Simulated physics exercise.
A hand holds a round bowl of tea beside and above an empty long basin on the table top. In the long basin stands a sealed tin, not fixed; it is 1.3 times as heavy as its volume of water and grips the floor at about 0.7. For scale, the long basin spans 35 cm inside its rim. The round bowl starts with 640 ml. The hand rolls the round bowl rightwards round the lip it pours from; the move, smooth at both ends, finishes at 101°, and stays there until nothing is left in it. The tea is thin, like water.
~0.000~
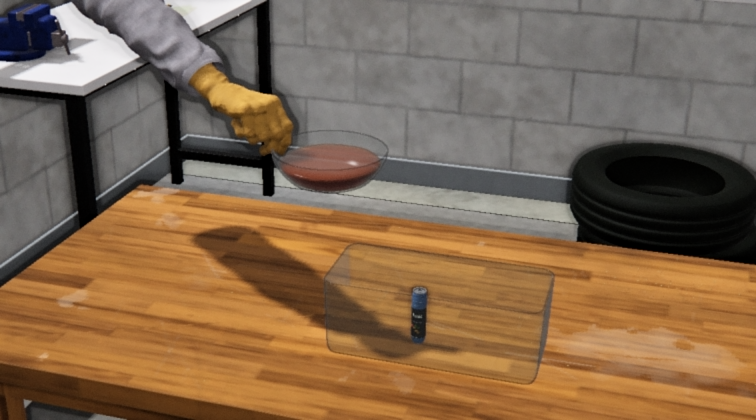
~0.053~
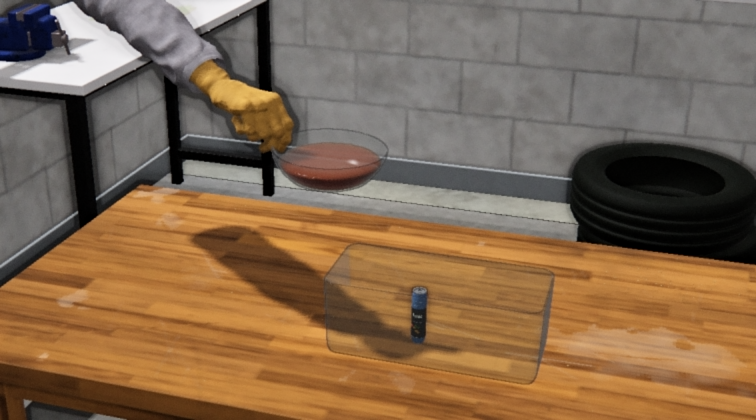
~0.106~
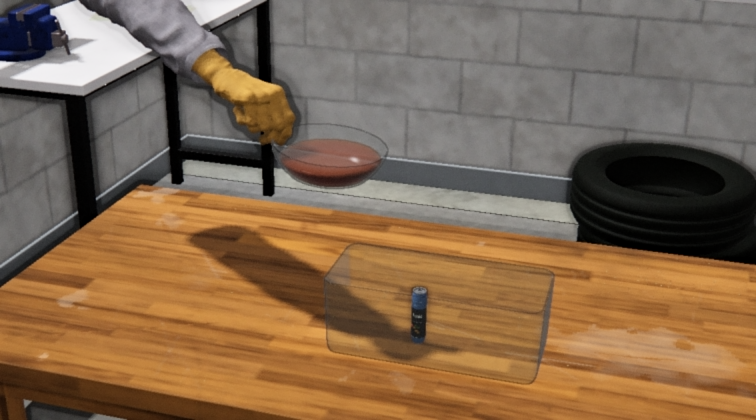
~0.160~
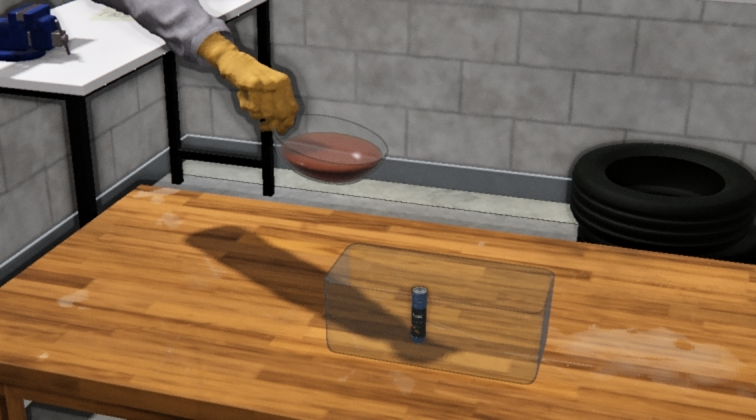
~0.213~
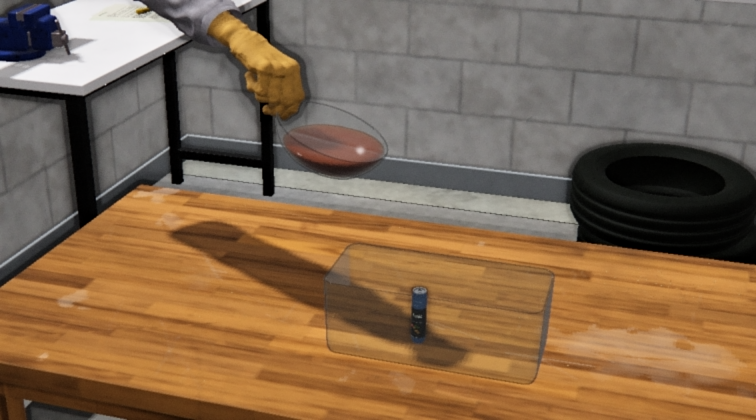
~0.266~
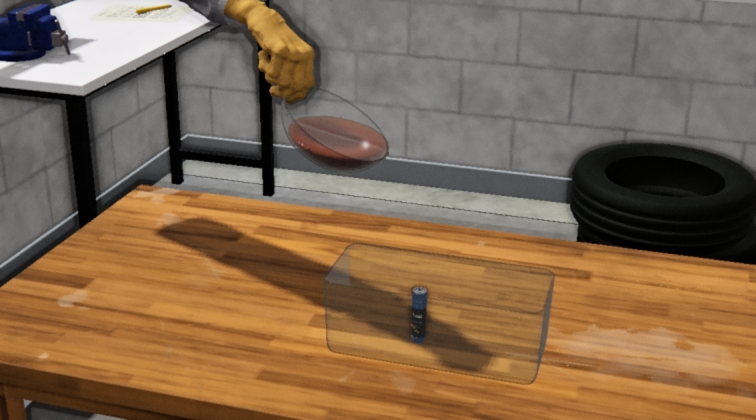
A gloved hand held a clear round bowl of reddish liquid above a wooden table, beside a see-through basin with a small tin in it, then gradually tilted the bowl toward the right.
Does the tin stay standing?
It topples.
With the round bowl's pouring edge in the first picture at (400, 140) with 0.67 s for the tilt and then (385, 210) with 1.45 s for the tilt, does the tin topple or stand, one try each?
First it topples; then it remains upright.
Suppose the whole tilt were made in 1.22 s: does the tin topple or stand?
The tin keeps standing.
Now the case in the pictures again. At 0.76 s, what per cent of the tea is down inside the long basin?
Some 94 per cent.
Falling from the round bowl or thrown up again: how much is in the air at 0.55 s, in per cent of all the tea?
Near 80 in a hundred.
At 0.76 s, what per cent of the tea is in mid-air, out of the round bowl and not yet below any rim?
About 5 per cent.
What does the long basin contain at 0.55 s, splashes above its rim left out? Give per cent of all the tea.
Near 10 in a hundred.
Then, 0.55 s in, the tilt is 88° and 10 per cent is still to pour; the tin stands where it began.
Then, 0.76 s in, the tilt is 101° and 0 per cent is still to pour; the tin stands where it began.
Then, 0.98 s in, the tilt is 101° and 0 per cent is still to pour; the tin lies on its side.
Then, 1.22 s in, the tilt is 101° and 0 per cent is still to pour; the tin lies on its side.
Finally, the tin lies on its side.
